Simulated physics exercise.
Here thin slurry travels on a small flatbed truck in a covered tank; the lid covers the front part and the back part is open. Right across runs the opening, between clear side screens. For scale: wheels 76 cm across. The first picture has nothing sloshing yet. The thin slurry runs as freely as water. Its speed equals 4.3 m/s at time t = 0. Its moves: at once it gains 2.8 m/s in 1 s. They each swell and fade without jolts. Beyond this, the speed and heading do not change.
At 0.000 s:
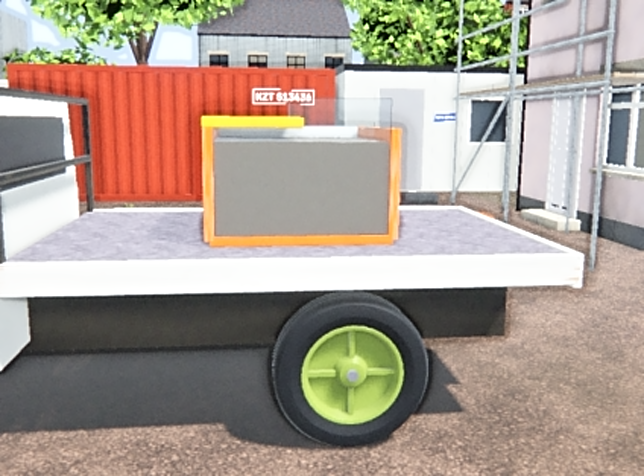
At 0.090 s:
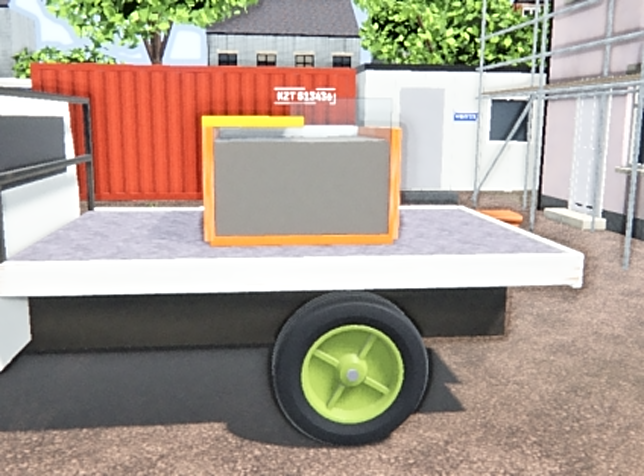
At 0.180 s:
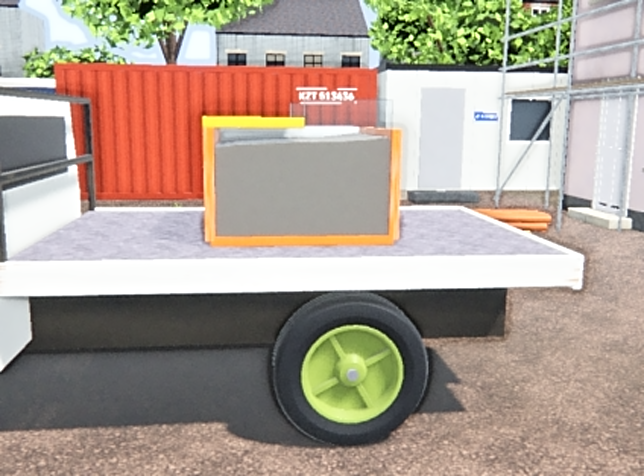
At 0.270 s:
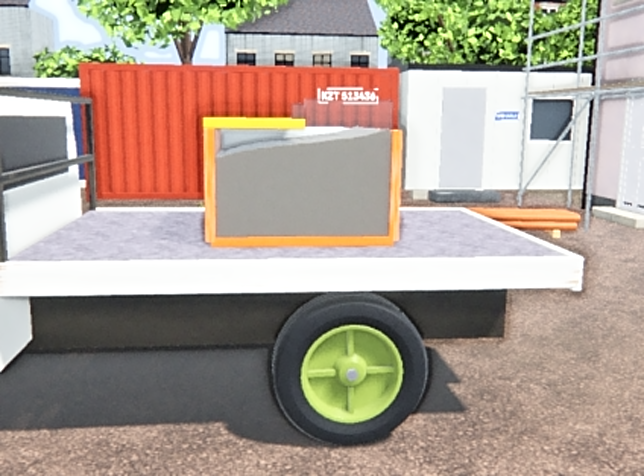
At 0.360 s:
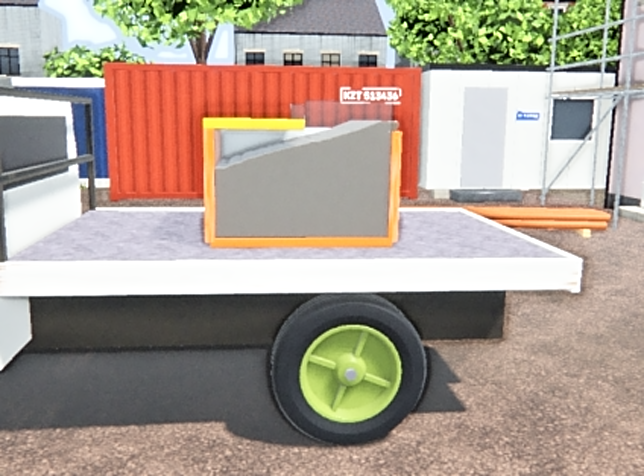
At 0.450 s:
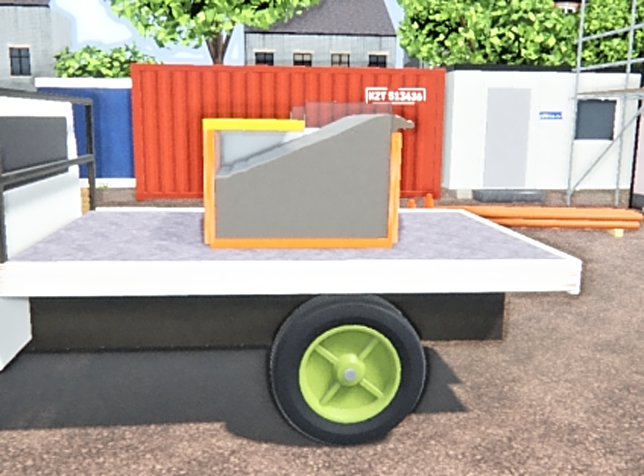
A flatbed truck carrying an orange-framed tank rolled left past a red container and a scaffold, and the gray slurry inside, level at first, sank on the left and climbed to the right-hand rim.
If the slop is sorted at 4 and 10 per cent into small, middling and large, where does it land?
It lands in large.
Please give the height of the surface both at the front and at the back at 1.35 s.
Front 52 cm, back 30 cm.
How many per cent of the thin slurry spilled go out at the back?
I'd put it at about 100 percent of what spills.
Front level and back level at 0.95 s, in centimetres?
About 26 cm at the front, 54 cm at the back.
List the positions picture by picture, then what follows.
Level at the front (227, 145); level at the back (373, 146); the front is on the left; the opening runs from (391, 121) to (303, 120); a wheel hub at (354, 379), in the first picture.
Level at the front (227, 145); level at the back (373, 145), in the second picture.
Level at the front (228, 149); level at the back (374, 142), in the third picture.
Level at the front (229, 158); level at the back (374, 136), in the fourth picture.
Level at the front (229, 168); level at the back (374, 127), in the fifth picture.
Level at the front (229, 178); level at the back (374, 127); thin slurry is coming out, 2 per cent so far; a wheel hub at (351, 378), in the sixth picture.
Then, 0.95 s in, the surface stands 25 cm on the front, 55 cm on the back; the loss stands at 14 per cent, over the back.
Then, 1.35 s in, the surface stands 53 cm on the front, 30 cm on the back; the loss stands at 14 per cent, over the back.
Then, 1.80 s in, the surface stands 41 cm on the front, 50 cm on the back; the loss stands at 14 per cent, over the back.
Then, 3.88 s in, the loss stands at 14 per cent, over the back, 62 of 432 litres.
